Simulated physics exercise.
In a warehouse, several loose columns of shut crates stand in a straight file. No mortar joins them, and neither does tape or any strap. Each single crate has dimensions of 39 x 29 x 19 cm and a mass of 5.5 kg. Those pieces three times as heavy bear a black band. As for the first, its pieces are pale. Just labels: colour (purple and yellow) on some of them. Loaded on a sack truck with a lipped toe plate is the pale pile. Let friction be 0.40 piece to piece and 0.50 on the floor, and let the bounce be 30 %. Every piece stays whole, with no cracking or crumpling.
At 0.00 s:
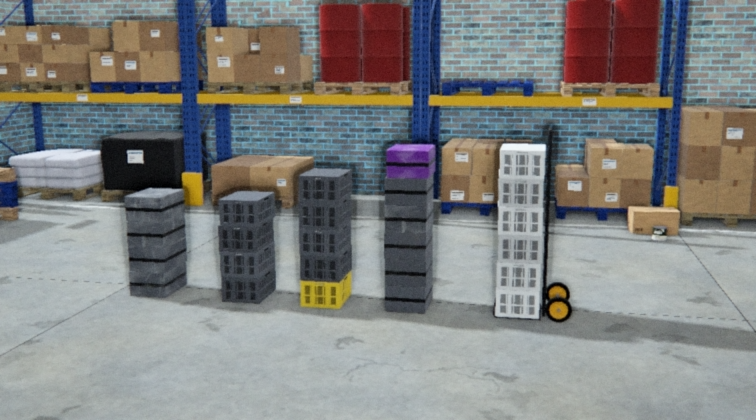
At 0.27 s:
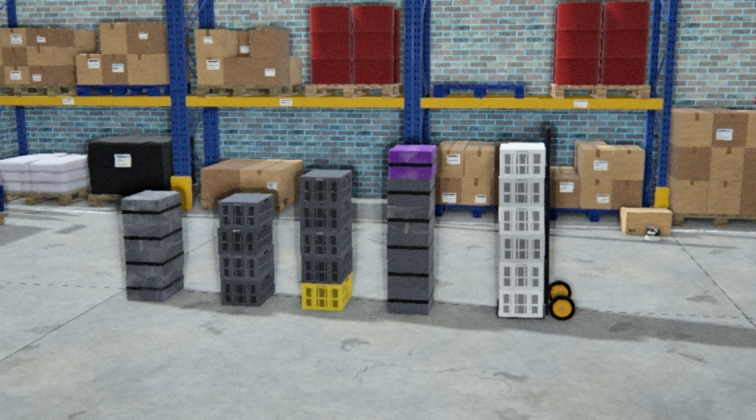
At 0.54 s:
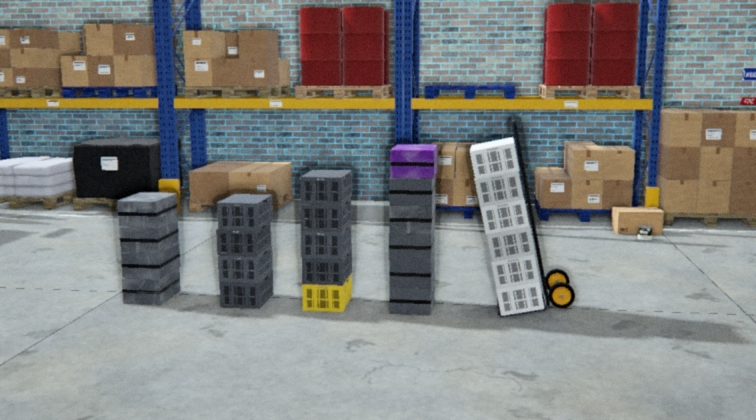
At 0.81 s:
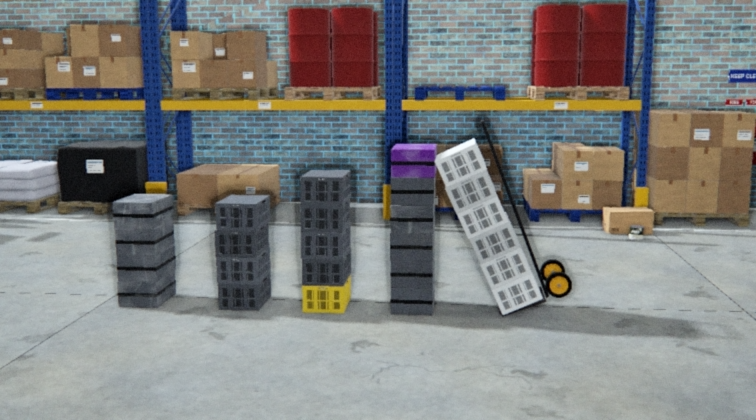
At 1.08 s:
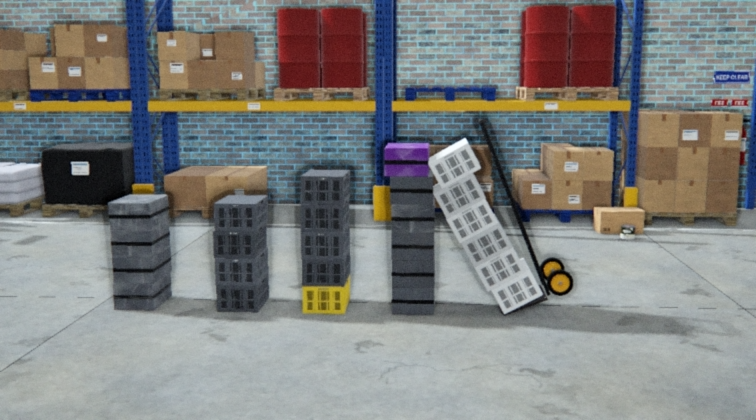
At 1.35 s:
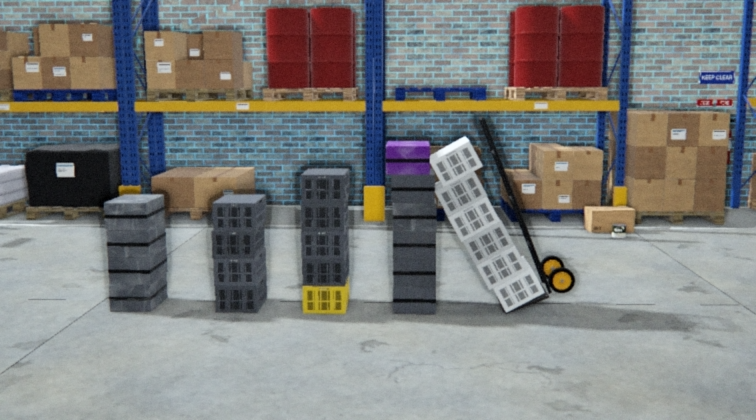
The footage shows a row of crate stacks in a warehouse as a sack truck at the right tilts left with its white stack, whose top meets the neighbouring dark column and nudges its purple top crate slightly left.
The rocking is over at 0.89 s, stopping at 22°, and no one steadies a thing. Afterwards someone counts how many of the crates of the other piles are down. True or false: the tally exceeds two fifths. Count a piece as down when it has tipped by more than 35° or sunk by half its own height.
False.
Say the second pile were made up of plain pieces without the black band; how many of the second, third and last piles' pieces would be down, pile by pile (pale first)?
Then second 5, third 5, last 0.
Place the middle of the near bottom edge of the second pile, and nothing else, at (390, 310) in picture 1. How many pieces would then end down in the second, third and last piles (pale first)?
Second 0, third 0, last 0 down.
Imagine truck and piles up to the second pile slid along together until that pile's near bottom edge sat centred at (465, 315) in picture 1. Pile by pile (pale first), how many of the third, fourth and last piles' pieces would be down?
In that case third pile 0, fourth pile 0, last pile 0.
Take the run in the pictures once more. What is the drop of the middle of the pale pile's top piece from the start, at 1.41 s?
Drop so far: Roughly 0 cm.
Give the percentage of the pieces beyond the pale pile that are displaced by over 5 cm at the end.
I count 5 % as shifted.
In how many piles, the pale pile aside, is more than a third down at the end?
That comes to 0.
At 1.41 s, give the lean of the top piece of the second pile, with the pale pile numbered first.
About 0 degrees from upright.
Around 1.41 s, 0 of the pale pile down; none of the 19 other crates down, 1 disturbed; purple crate displaced 58 mm.
Around 1.68 s, 0 of the pale pile down; none of the 19 other crates down, 1 disturbed; purple crate displaced 59 mm.
Finally (1.9 s), 0 of the pale pile down; none of the 19 other crates down, 1 disturbed; purple crate displaced 59 mm; yellow crate unmoved. That is 0 per cent. Seen by the last camera, middles, purple crate near (408, 158), yellow crate near (327, 293).
